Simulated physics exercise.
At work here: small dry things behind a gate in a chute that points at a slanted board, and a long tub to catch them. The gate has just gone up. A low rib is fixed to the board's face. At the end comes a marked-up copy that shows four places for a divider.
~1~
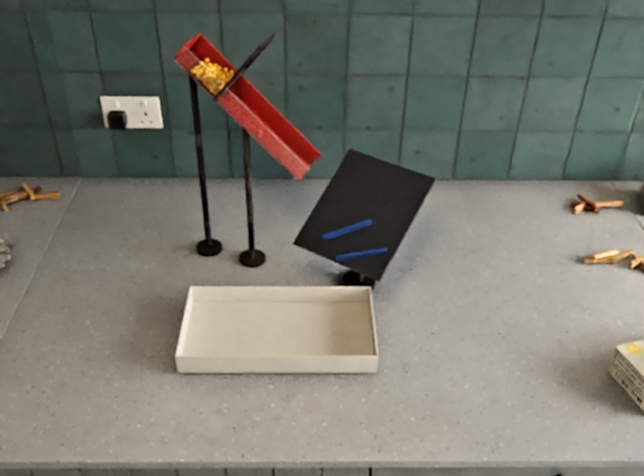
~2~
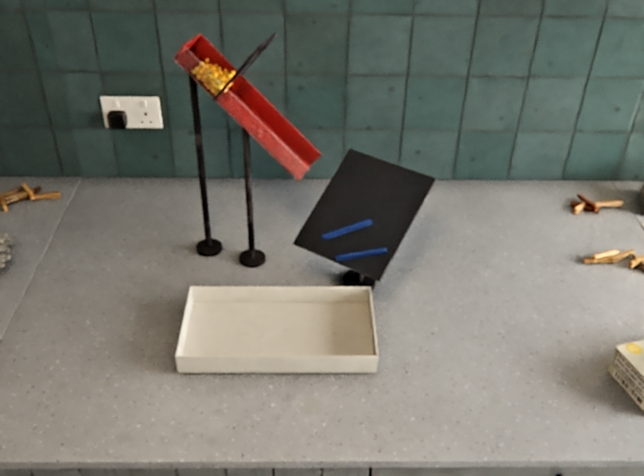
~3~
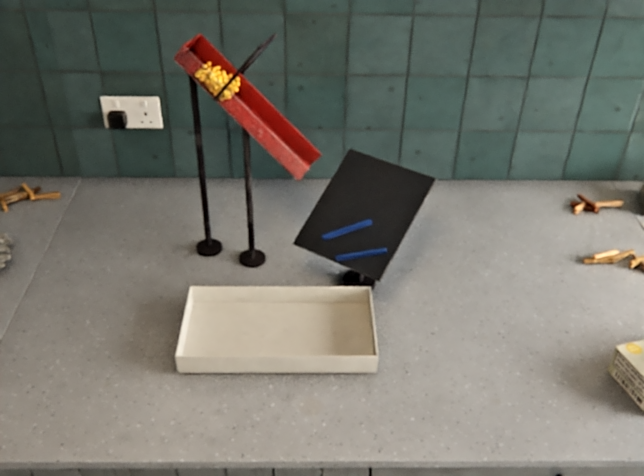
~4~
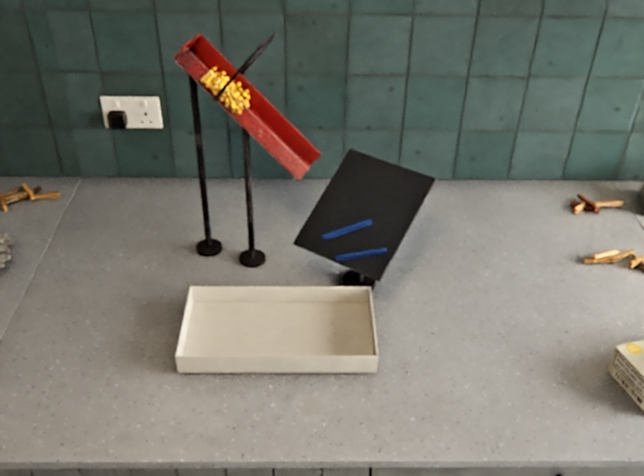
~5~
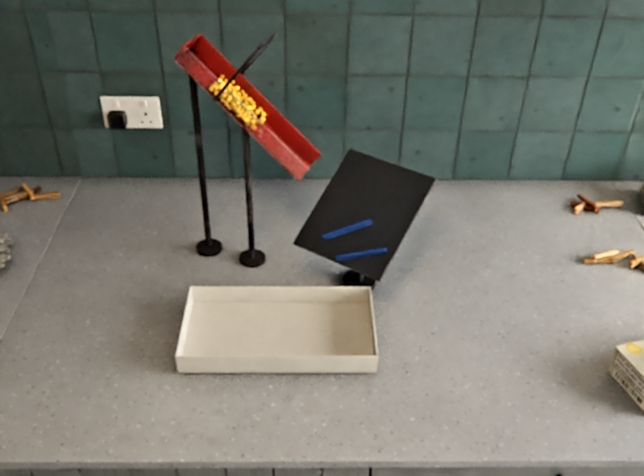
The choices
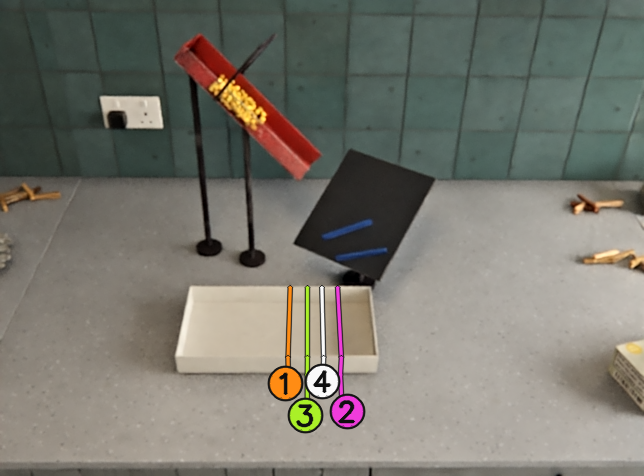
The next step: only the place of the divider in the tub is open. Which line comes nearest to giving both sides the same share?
1 works best here.
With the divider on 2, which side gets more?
Left.
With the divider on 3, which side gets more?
The left side.
On the marked copy, line 1 crosses the front rim at (288, 356); line 2 crosses the front rim at (341, 356); line 3 crosses the front rim at (307, 356); line 4 crosses the front rim at (323, 356).
For line 1, of what is caught, about two thirds on the left of the divider, about a third on the right.
For line 2, of what is caught, nearly all on the left of the divider, a small part on the right.
For line 3, of what is caught, most on the left of the divider, a small part on the right.
For line 4, of what is caught, nearly all on the left of the divider, a small part on the right.
